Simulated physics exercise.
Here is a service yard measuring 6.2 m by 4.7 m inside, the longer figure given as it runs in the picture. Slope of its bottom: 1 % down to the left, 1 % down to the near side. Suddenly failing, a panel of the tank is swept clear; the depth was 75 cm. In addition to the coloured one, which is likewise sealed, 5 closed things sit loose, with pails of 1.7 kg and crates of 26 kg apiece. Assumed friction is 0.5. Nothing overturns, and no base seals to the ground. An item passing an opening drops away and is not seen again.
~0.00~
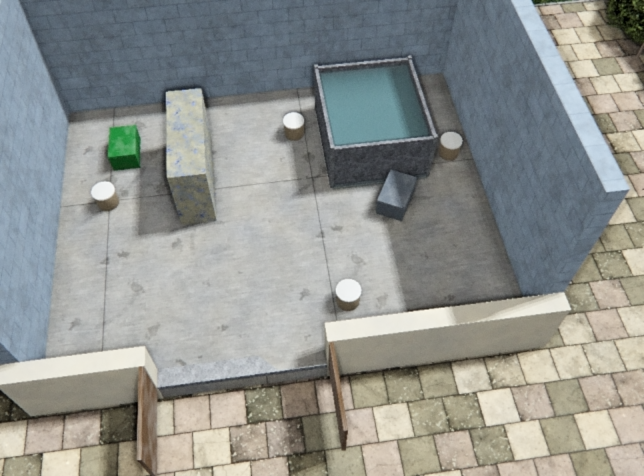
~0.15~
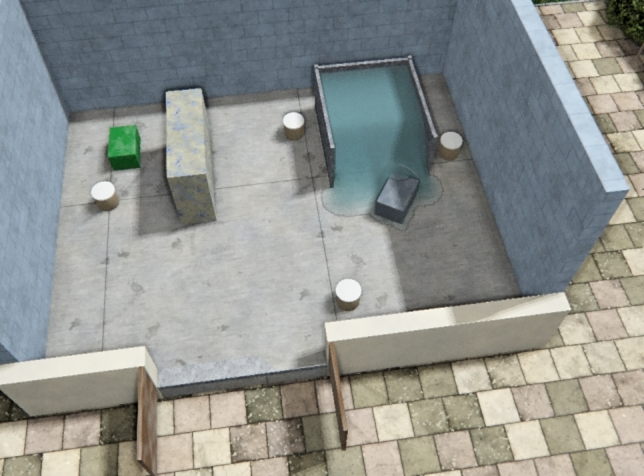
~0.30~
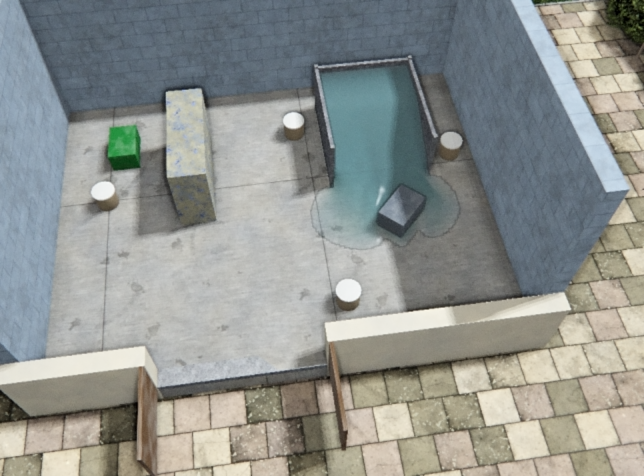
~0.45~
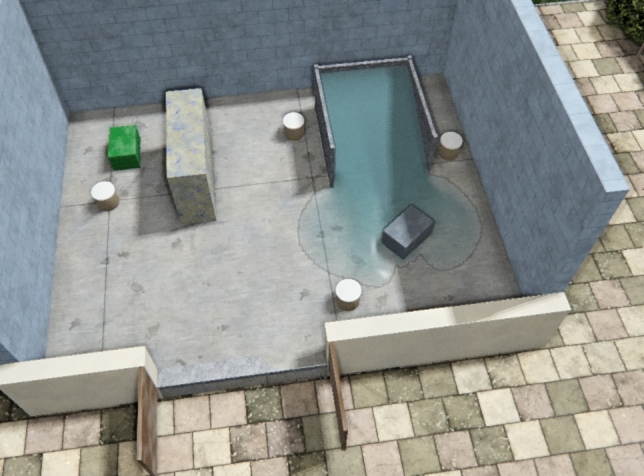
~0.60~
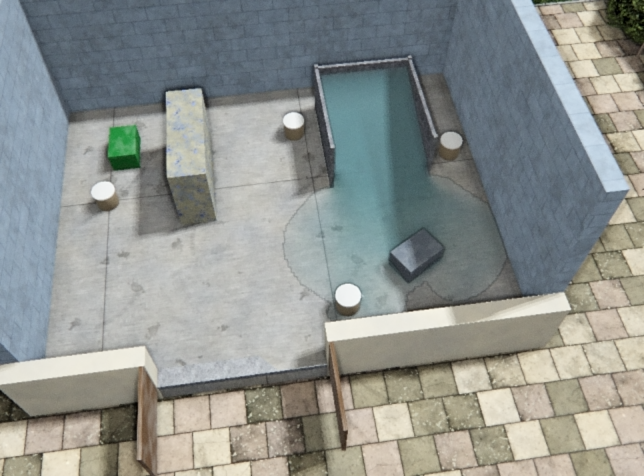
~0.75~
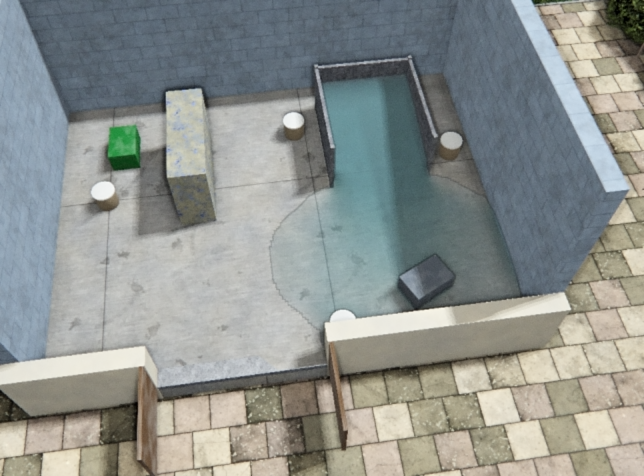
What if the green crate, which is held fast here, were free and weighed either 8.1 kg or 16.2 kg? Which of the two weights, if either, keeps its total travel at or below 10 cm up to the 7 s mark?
Only the heavier one does.
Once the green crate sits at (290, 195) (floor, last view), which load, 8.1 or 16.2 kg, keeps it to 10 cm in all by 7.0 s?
Looks like the outcome is this: The lighter one does it.
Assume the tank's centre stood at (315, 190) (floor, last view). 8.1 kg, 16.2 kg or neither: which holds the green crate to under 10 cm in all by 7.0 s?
Well, then the lighter one is plenty.
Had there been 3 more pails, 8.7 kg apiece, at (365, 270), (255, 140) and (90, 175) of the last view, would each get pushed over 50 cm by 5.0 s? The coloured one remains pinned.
Results, in sequence: Exceeded / not exceeded / not exceeded.
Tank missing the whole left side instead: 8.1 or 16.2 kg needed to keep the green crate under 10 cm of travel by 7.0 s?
Result: Neither option succeeds.
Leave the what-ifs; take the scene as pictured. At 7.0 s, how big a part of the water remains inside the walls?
About 74 in a hundred parts of the water.
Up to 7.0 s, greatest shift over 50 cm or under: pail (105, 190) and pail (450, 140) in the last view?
Beyond the mark, beyond the mark.
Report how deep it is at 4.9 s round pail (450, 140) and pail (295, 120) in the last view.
Depths: Near 6 cm, then near 0 cm.
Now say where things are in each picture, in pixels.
In the first frame, the green crate at (122, 141), on the bottom; 2.3 m2 under water; 0 of 6 have shifted.
In the second frame, the green crate at (122, 141) rests on the ground; water covers 3.1 m2; 0 of 6 have shifted.
In the third frame, the green crate at (122, 141) rests on the ground; 4.2 m2 under water; 1 of 6 have shifted.
In the fourth frame, the green crate at (122, 141) rests on the ground; water covers 5.7 m2; 1 of 6 have shifted.
In the fifth frame, the green crate at (122, 141), on the bottom; water covers 7.5 m2; 2 of 6 have shifted.
In the sixth frame, the green crate at (122, 141), on the bottom; 9.2 m2 under water; 2 of 6 have shifted.
After 1.4 s the green crate would be 0 cm from its start with 8.1 kg and 0 cm from its start with 16.2 kg; 0 cm of water round it then.
After 3.1 s the green crate would be 0 cm from its start with 8.1 kg and 0 cm from its start with 16.2 kg; 0 cm of water round it then.
After 4.9 s the green crate would be 0 cm from its start with 8.1 kg and 0 cm from its start with 16.2 kg; 0 cm of water round it then.
After 7.0 s the green crate would be 31 cm from its start with 8.1 kg and 0 cm from its start with 16.2 kg; 4 cm of water round it then.
